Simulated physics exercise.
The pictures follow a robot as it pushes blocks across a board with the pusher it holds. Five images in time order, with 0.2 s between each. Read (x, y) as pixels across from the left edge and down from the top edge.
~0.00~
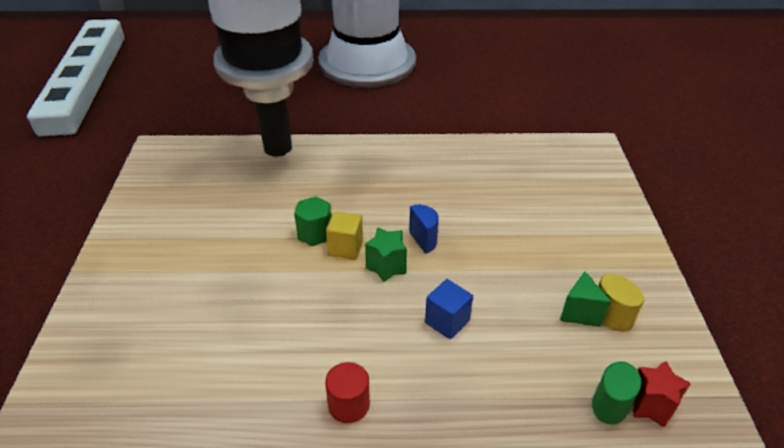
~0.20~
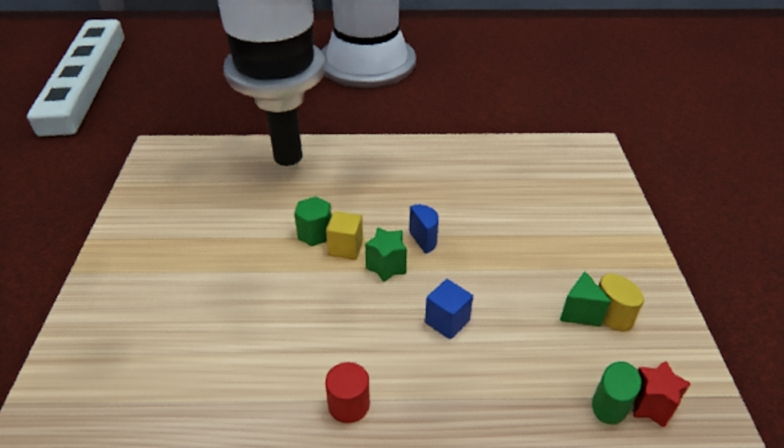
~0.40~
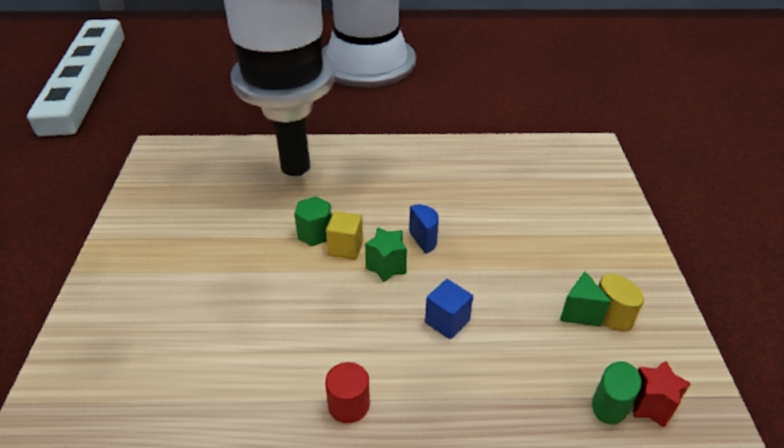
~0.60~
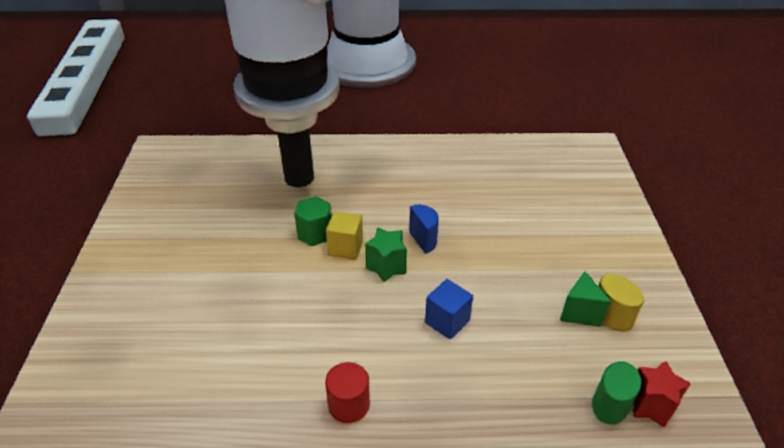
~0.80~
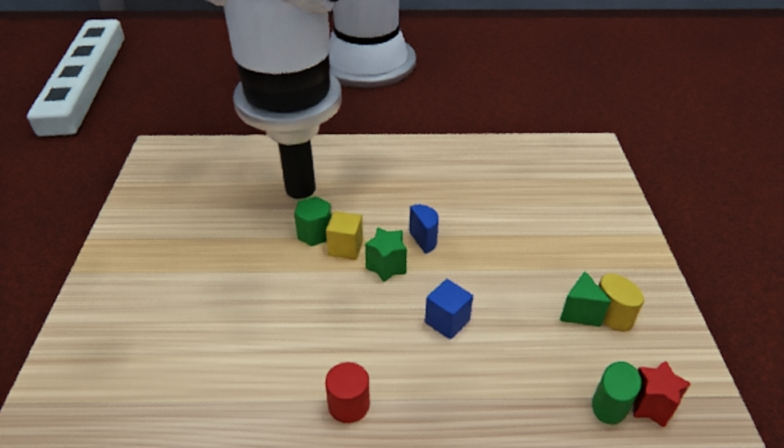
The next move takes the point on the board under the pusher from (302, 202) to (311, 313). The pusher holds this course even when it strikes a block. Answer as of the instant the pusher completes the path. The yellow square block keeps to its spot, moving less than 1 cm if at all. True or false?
The statement is incorrect.
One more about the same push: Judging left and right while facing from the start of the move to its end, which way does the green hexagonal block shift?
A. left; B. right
I choose A.
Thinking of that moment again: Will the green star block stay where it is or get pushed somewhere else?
It is untouched.
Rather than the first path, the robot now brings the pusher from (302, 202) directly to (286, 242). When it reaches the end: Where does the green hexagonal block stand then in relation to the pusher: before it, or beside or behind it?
I'd say the green hexagonal block has slipped off and sits beside or behind the pusher.
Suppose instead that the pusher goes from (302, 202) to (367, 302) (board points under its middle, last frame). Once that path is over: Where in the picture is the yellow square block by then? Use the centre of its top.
For the centre of its top, I'd go with (385, 246).
What follows on the original path. One third of the way, pusher at (303, 223); green hexagonal block at (319, 229), turned 15° anticlockwise; yellow square block at (352, 226), turned 20° anticlockwise.
Two thirds of the way, pusher at (306, 259); green hexagonal block at (333, 260), turned 40° anticlockwise; yellow square block at (353, 226), turned 25° anticlockwise.
At the end, pusher at (309, 301); green hexagonal block at (344, 272), turned 75° anticlockwise; yellow square block at (353, 226), turned 25° anticlockwise; green star block unmoved.
